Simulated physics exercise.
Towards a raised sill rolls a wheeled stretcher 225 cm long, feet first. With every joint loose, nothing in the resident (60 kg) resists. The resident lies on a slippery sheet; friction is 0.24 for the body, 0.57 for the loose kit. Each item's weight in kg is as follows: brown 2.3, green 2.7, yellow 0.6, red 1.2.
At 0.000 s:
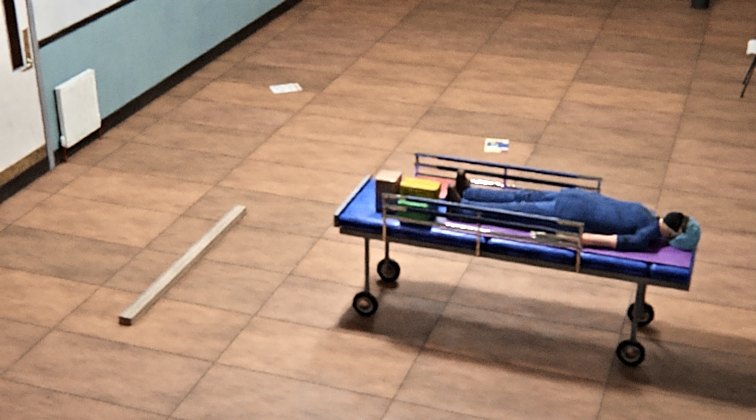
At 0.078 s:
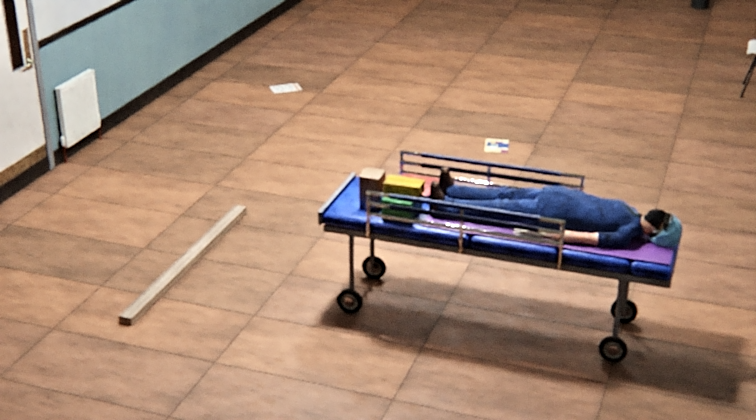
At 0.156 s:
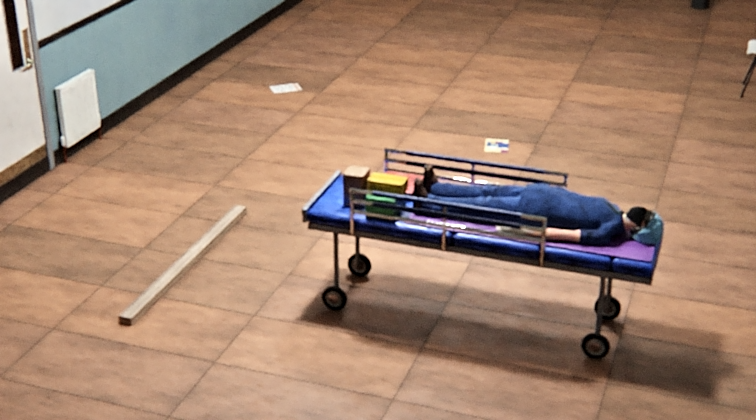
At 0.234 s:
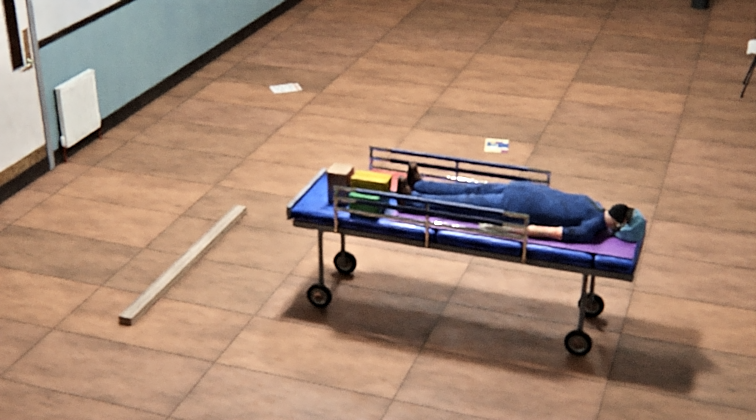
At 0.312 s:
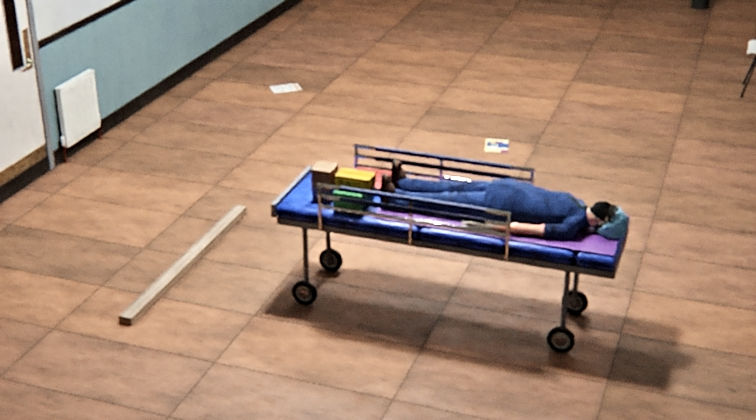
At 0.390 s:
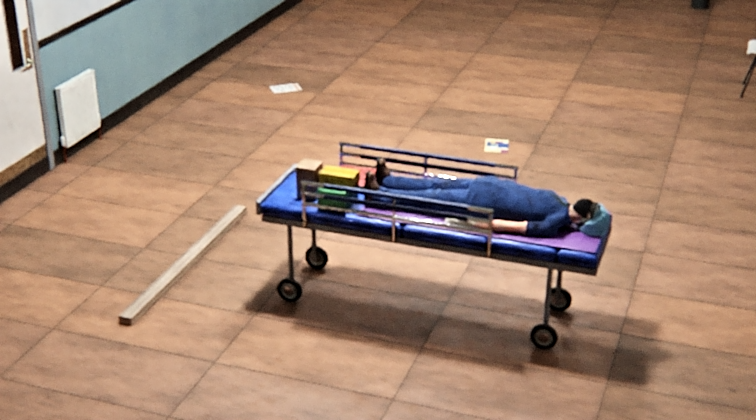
A blue wheeled stretcher carrying a person in blue lying flat, with small boxes by their feet, rolled steadily leftward, feet first, across a brown tiled floor where a long pale bar lay.
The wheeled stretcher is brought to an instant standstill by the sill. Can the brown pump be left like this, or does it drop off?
Falls away.
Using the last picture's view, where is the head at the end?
Around (412, 192).
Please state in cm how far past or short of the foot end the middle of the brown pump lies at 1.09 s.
Measured short of the mark: Approx. 15 cm.
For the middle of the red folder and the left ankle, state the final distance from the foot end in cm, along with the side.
Red folder 20 short, left ankle 40 short.
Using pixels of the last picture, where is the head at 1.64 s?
Estimate: About (412, 192).
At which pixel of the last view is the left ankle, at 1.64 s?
Position, last picture: Approx. (217, 173).
Contact comes at 0.94 s.
After 1.09 s the brown pump is 16 cm short of the foot end, tilted 10°, near (186, 159) in the last picture's view.
After 1.34 s the brown pump is 1 cm short of the foot end, tilted 40°, near (166, 156) in the last picture's view.
After 1.64 s the brown pump is 18 cm past the foot end, tilted 175°, near (145, 190) in the last picture's view.
When all is still (1.9 s), brown pump drops off; green case stays on; yellow glove box stays on; red folder stays on; left ankle stops short of the foot end.
